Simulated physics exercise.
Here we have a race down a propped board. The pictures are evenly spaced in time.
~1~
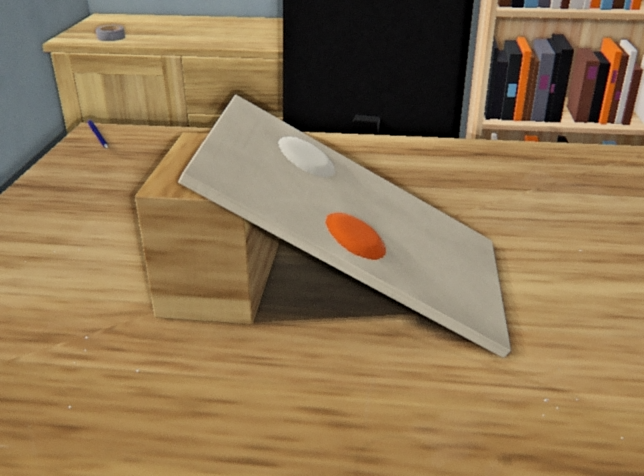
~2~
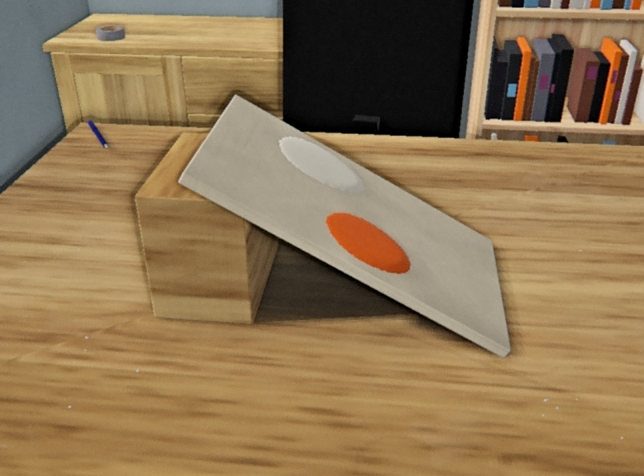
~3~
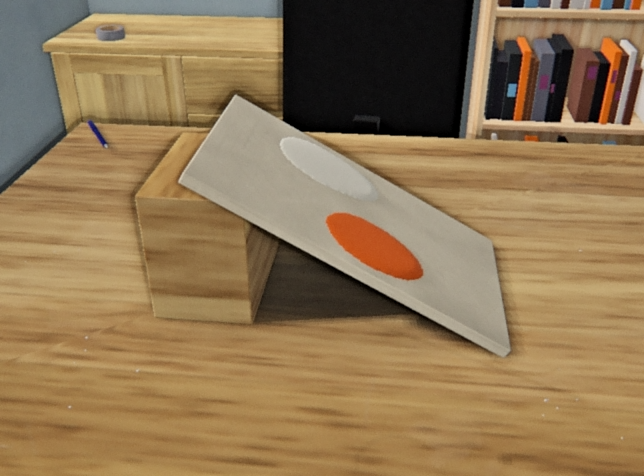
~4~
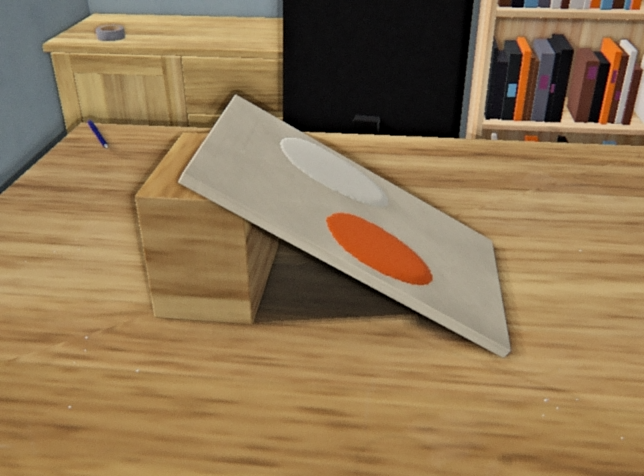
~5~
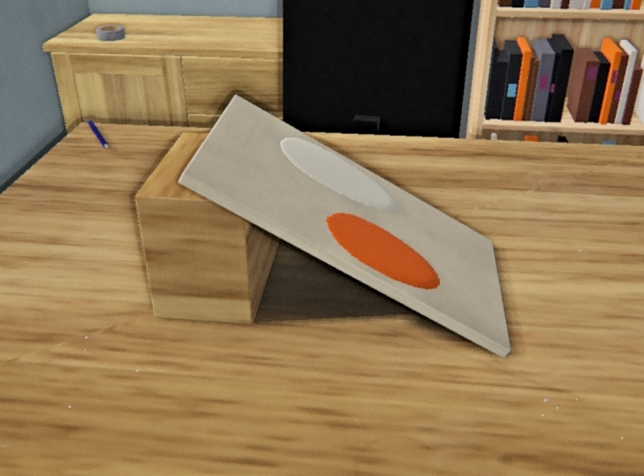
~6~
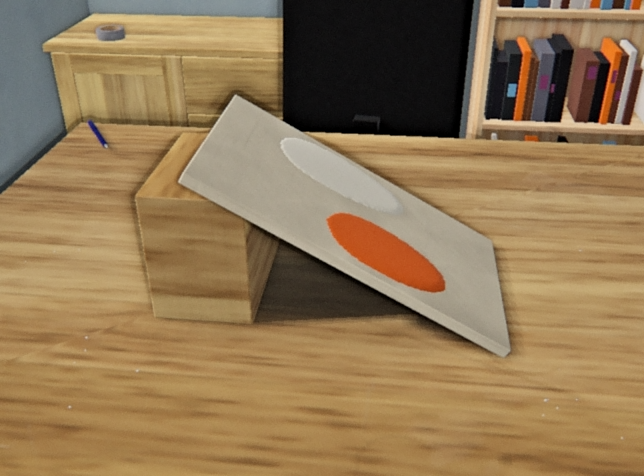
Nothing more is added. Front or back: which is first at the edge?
First at the edge is the front one.
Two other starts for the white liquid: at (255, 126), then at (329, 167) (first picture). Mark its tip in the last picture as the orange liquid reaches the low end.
At about (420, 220), and at (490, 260).
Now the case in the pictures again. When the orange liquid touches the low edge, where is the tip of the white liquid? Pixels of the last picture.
Near (463, 243).
Next, the orange liquid is close to the edge; the white liquid is three quarters of the way down.
Finally, the orange liquid is at the low edge; the white liquid is close to the edge.
